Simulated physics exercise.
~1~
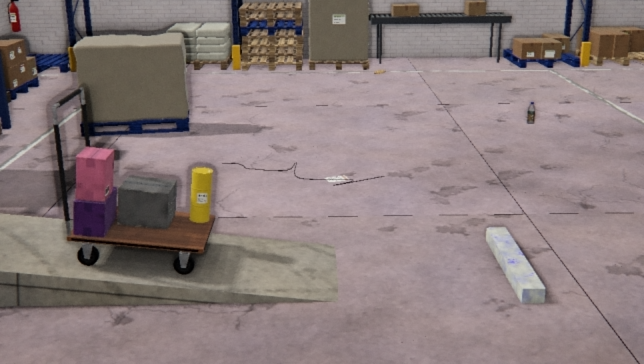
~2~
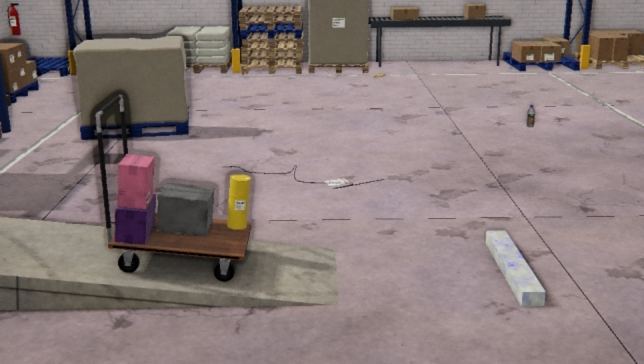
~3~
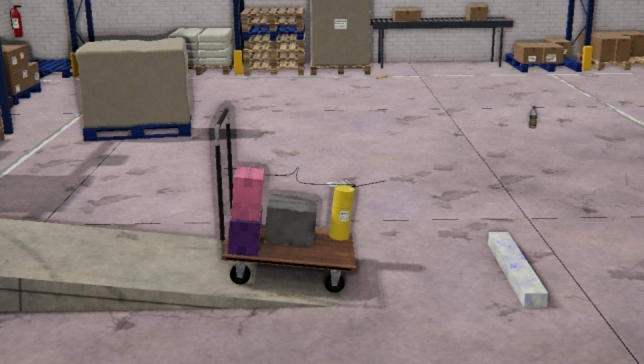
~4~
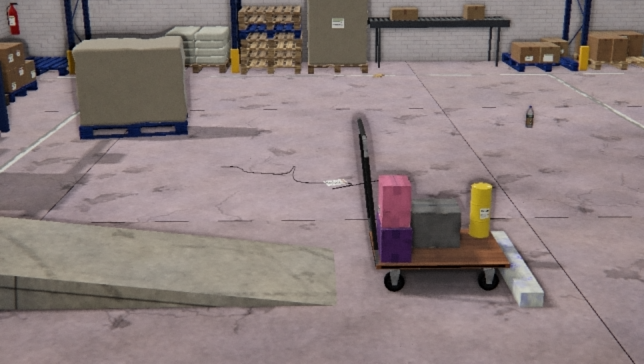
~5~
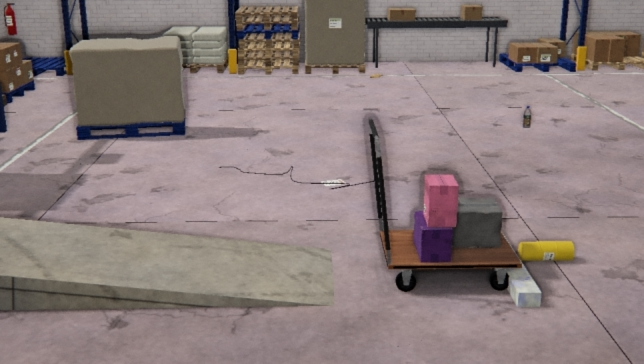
In a warehouse, a flat trolley carrying stacked pink and purple boxes, a grey box and a yellow canister rolled right down a ramp and stopped at a low kerb, where the load slid forward and the canister fell off onto its side.
